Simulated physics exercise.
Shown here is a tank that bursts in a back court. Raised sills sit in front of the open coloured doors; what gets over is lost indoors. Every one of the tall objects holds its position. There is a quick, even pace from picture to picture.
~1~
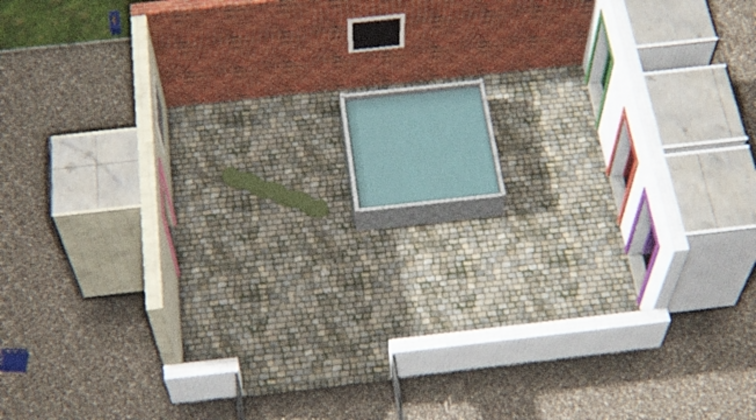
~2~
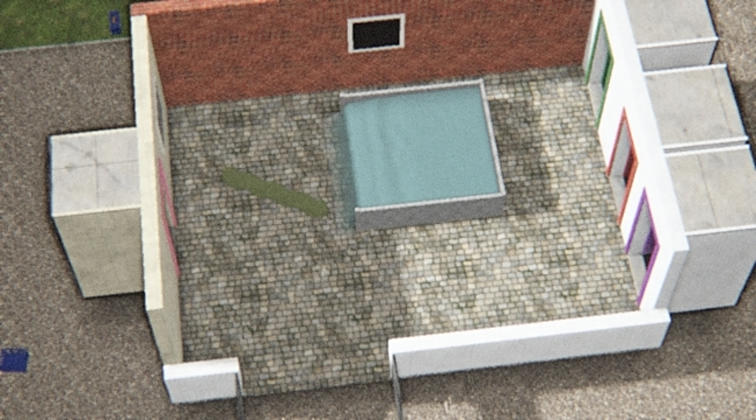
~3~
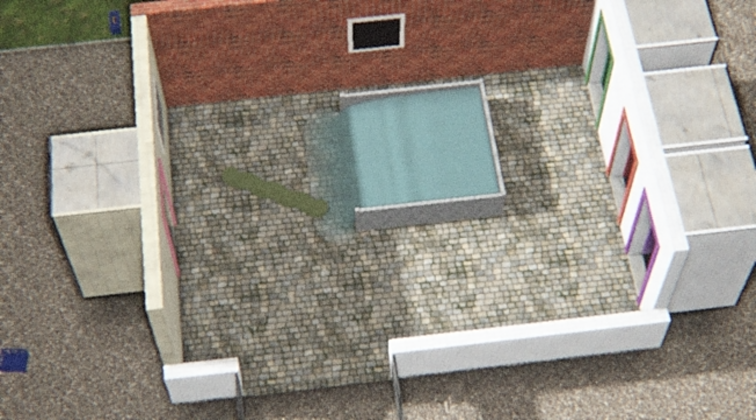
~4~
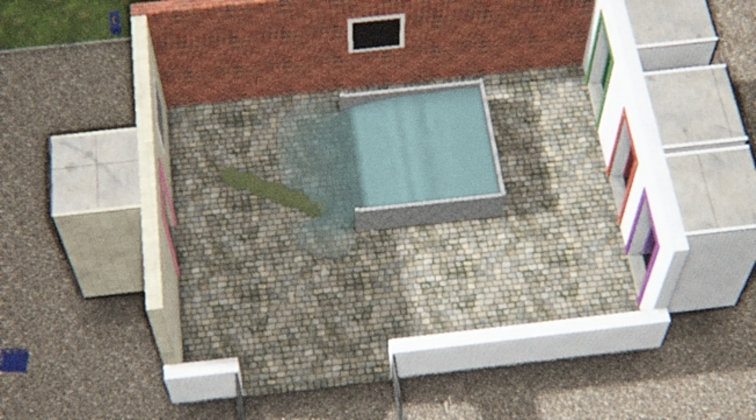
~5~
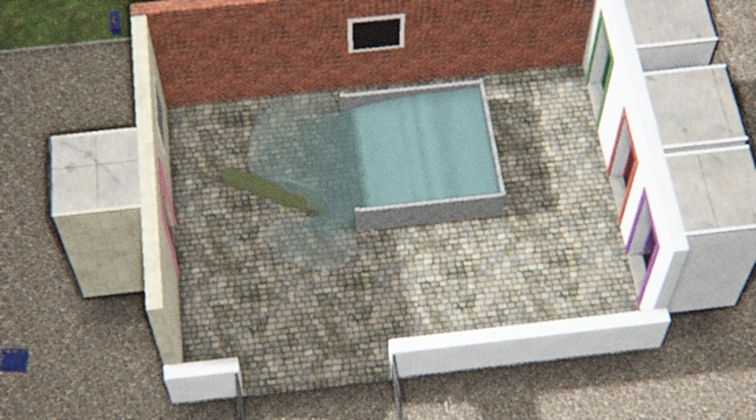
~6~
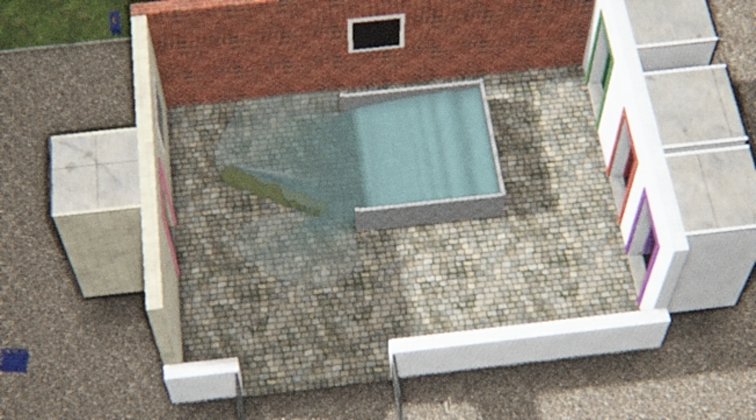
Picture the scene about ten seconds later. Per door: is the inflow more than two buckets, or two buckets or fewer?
In the end I expect the pink door to see over two buckets; I expect the green door to see two buckets at most; I expect the purple door to see two buckets at most; I expect the red door to see two buckets at most.
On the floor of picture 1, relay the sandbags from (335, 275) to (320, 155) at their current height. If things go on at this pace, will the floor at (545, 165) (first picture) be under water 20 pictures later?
Result: Unflooded.
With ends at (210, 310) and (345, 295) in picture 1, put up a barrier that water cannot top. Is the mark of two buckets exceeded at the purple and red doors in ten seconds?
With the barrier in place, purple tops the limit while red remains below.
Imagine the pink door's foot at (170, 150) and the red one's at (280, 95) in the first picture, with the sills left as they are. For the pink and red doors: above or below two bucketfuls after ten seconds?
I'd say pink overflows, while red overflows.
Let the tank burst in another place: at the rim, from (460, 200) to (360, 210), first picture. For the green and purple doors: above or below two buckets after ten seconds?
I'd say the green door stays shy of the line and the purple door crosses the line.
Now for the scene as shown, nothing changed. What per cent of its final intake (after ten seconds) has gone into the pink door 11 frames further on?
Roughly 0 percent.
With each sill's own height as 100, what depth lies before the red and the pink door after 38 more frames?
The first comes to about 0 percent, the second to about 110 percent.
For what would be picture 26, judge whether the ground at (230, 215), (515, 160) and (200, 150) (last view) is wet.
First swamped, then spared, then swamped.
A moment on, water covers 30 % of the floor; the pink door wet at the sill, nothing in, the green door not reached, the purple door not reached, the red door not reached.
Next, water covers 45 % of the floor; the pink door under two buckets in, the green door not reached, the purple door not reached, the red door not reached.
Then, water covers 45 % of the floor; the pink door over two buckets in, the green door not reached, the purple door not reached, the red door not reached.
Later, water covers 65 % of the floor; the pink door over two buckets in, the green door wet at the sill, nothing in, the purple door not reached, the red door not reached.
In the end, water covers 90 % of the floor; the pink door over two buckets in, the green door under two buckets in, the purple door under two buckets in, the red door wet at the sill, nothing in.
